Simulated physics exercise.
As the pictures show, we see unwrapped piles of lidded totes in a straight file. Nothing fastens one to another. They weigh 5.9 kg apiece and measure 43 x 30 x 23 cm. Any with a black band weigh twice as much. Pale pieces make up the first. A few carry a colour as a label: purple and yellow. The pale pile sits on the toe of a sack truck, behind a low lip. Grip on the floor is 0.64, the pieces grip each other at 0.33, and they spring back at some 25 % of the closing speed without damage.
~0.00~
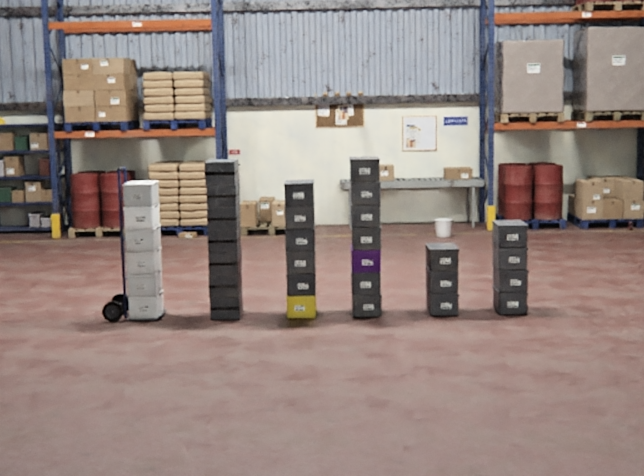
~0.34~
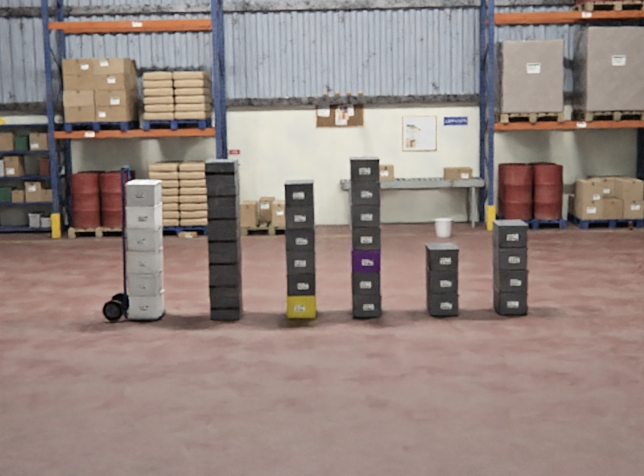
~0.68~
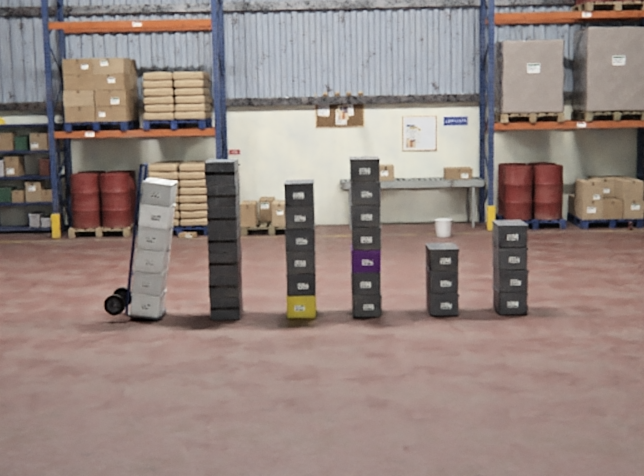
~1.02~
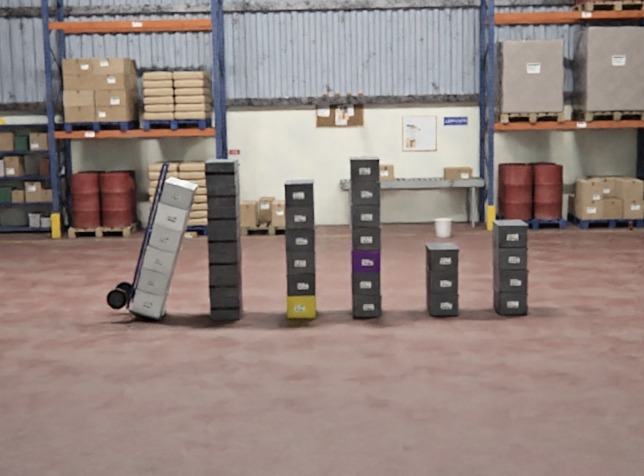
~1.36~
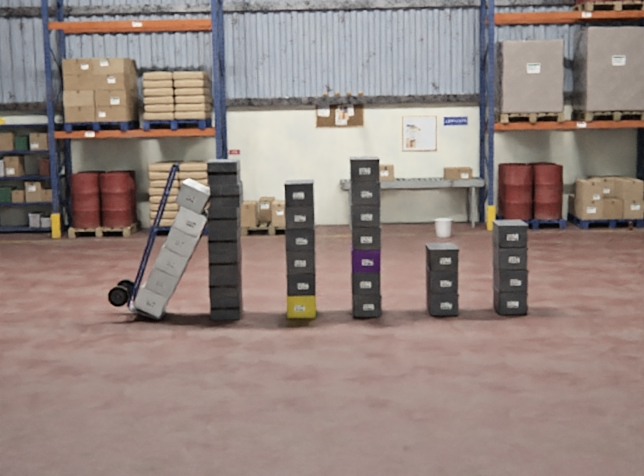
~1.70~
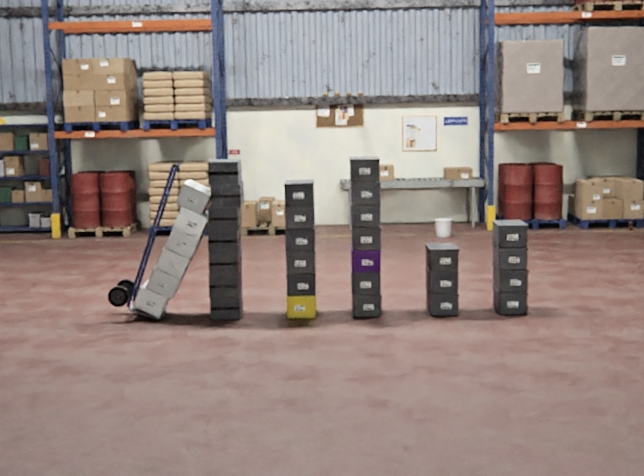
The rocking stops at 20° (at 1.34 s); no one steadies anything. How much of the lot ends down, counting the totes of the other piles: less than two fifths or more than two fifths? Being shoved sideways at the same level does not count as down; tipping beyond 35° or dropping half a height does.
Ending down: Under two fifths.
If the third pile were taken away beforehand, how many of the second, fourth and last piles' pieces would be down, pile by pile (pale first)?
In that case second 0, fourth 0, last 0.
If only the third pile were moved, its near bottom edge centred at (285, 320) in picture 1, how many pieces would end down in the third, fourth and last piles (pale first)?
Then third 0, fourth 0, last 0.
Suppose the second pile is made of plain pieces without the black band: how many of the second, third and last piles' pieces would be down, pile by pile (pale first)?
In that case second 7, third 6, last 3.
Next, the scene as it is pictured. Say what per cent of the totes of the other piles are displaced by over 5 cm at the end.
It is 0 per cent.
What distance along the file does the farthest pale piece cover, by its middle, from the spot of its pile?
About 50 cm.
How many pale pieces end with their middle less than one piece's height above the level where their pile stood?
The count is 1.
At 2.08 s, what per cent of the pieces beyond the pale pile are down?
At that moment 0 per cent.
After 1.76 s, 0 of the pale pile down; none of the 27 other totes down, 2 disturbed.
At rest (2.4 s), 0 of the pale pile down; none of the 27 other totes down, 2 disturbed; purple tote unmoved; yellow tote unmoved. That is 0 per cent. As the last picture would show them, middles, purple tote near (366, 258), yellow tote near (302, 303).
